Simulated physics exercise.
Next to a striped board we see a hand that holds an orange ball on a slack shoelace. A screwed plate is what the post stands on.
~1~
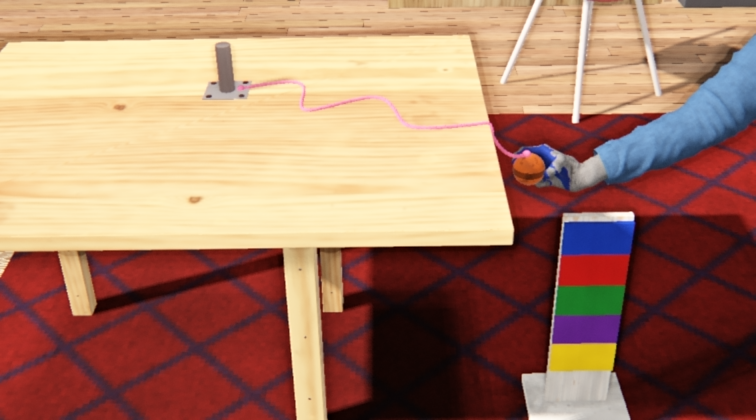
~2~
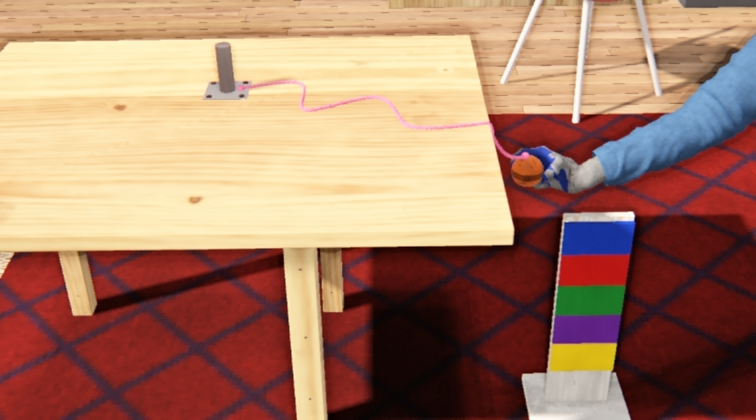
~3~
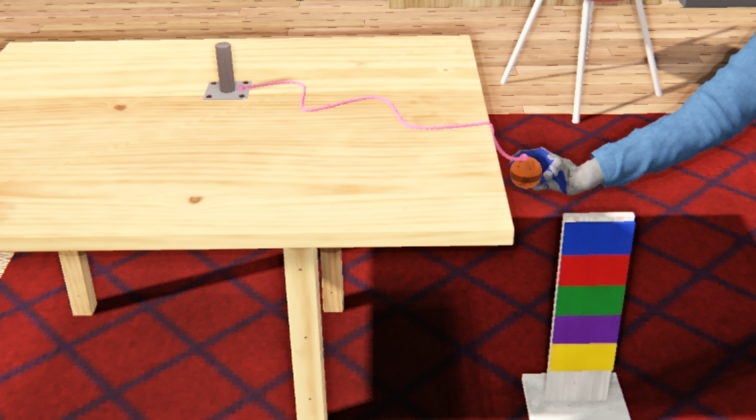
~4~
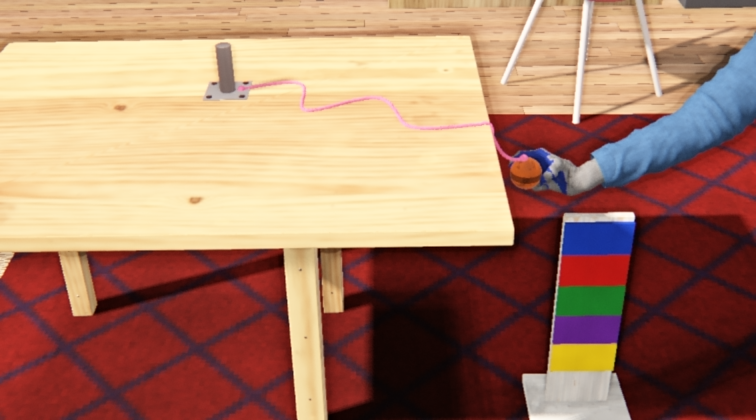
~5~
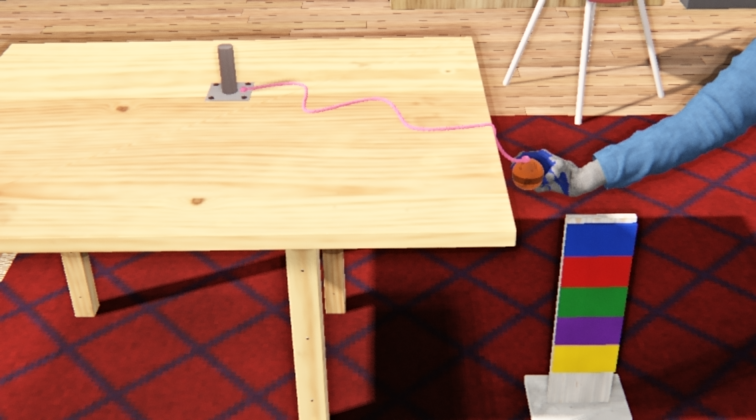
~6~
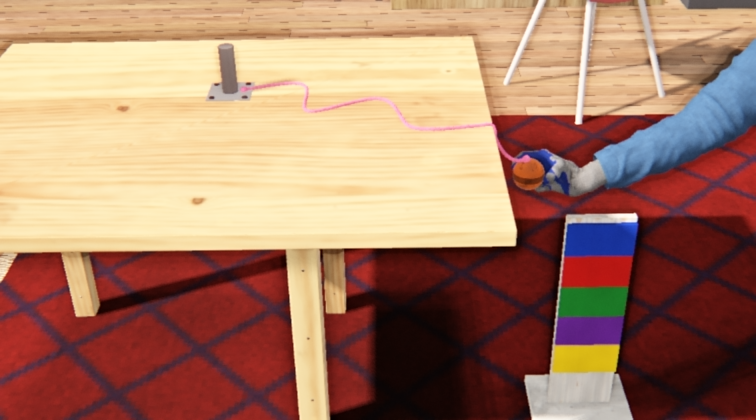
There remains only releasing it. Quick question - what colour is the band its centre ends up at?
It's the red band.
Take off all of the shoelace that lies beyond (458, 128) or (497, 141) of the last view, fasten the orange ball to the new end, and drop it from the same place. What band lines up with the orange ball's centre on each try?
First try: No band; second try: Blue.
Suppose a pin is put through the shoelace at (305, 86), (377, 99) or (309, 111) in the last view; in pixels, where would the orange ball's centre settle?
Approximately at (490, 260), at (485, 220) and at (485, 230), in that order.
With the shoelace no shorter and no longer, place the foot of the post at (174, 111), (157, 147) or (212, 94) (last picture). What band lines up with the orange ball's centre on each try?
Blue; blue; red.
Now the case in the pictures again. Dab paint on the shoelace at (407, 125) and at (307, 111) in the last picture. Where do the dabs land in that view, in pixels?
They finish at (491, 134) and (364, 103) respectively.
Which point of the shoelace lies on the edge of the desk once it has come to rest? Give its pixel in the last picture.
You'd find it at roughly (403, 119).
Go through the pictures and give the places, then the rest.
Orange ball (529, 169); blue (598, 240); red (594, 271); green (590, 302); purple (586, 330); yellow (583, 358), in the first picture.
Orange ball (527, 171); shoelace through (273, 84) (302, 102) (357, 100) (400, 118) (467, 125), in the second picture.
Orange ball (526, 173), in the third picture.
Orange ball (526, 173); shoelace through (274, 84) (302, 102) (357, 100) (400, 118) (467, 126), in the fourth picture.
Orange ball (528, 174), in the fifth picture.
Orange ball (528, 174); shoelace through (276, 85) (305, 103) (359, 101) (403, 119) (470, 127), in the sixth picture.
Soon after, ball near (517, 268); level with red.
Then, ball near (459, 263); level with red.
Further on, ball near (491, 271); level with red.
At rest, ball near (488, 270); level with red. The red one.
